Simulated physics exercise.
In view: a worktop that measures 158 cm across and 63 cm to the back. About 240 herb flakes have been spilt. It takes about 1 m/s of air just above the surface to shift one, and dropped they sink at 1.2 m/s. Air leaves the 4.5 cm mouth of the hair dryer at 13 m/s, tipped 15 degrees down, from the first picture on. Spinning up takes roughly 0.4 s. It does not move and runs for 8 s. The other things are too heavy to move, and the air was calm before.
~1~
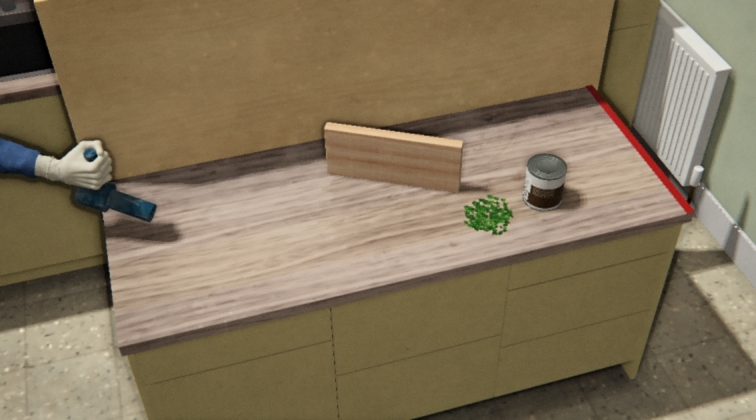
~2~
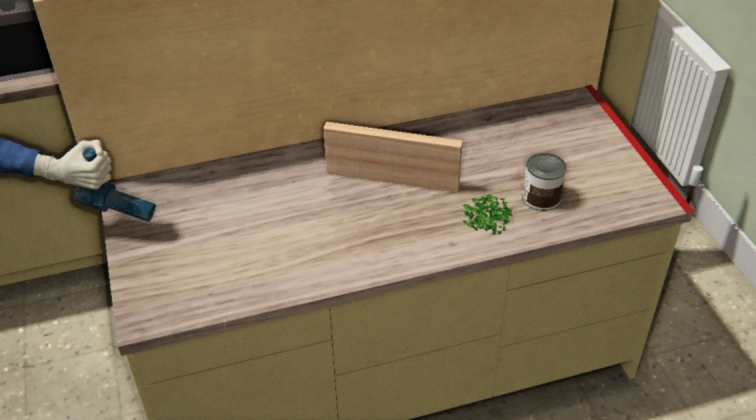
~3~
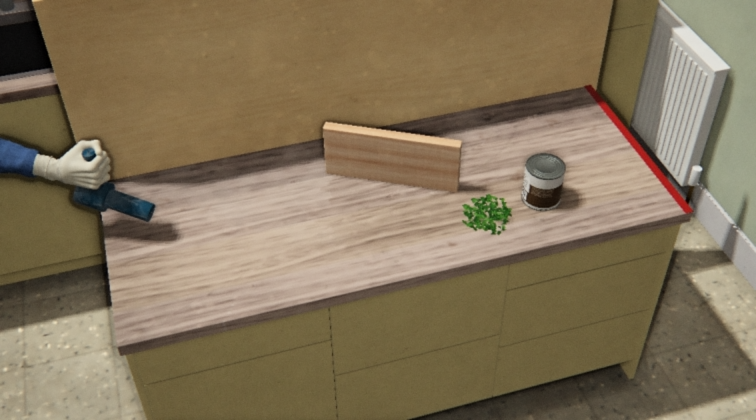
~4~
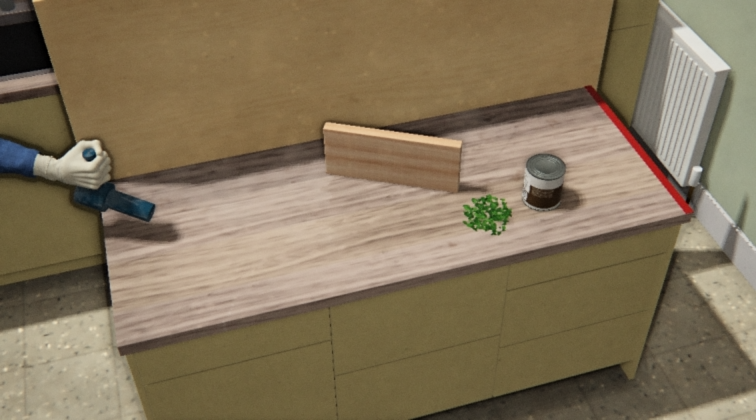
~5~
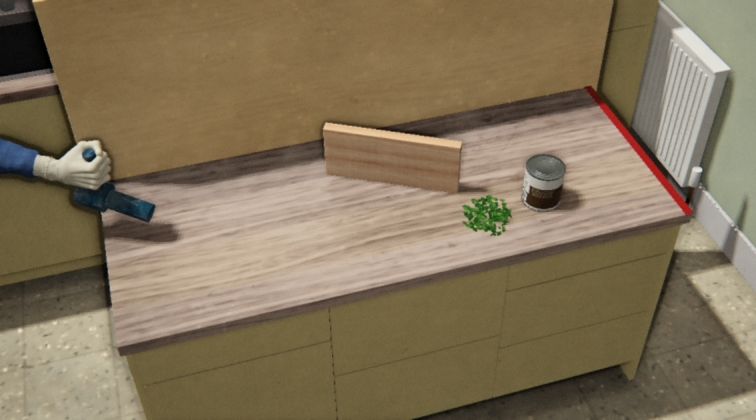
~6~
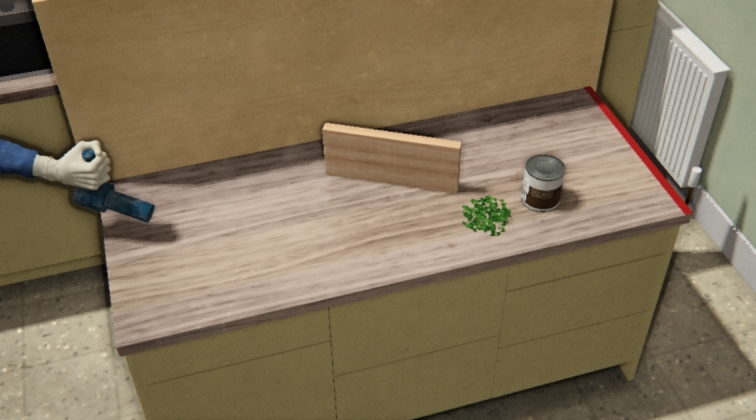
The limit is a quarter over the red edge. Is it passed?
Answer: Yes.
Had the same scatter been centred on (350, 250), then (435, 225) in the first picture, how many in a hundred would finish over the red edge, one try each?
In that order: 15 %, 30 %.
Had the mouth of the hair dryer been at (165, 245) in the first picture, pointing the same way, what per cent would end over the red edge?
It would be near 30 %.
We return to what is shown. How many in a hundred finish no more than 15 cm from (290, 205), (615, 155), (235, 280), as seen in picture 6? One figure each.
In turn about 0 %, 10 %, 0 %.
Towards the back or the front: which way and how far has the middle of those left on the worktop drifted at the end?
Towards the back, some 10 cm.
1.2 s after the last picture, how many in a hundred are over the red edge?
Near 20 %.
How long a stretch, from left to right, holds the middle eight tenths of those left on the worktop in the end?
About 40 cm.
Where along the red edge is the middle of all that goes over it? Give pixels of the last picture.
Around (685, 203).
Then, 1.2 s after the last picture, 21 % are over the red edge; the middle of those still in play is near (519, 205); 54 % have settled or left.
Then, 2.2 s after the last picture, 32 % are over the red edge; the middle of those still in play is near (562, 178); 71 % have settled or left.
Then, 4.0 s after the last picture, 37 % are over the red edge; the middle of those still in play is near (576, 170); 81 % have settled or left.
Then, 7.6 s after the last picture, at the end, 39 % are over the red edge; the middle of those still in play is near (588, 170).
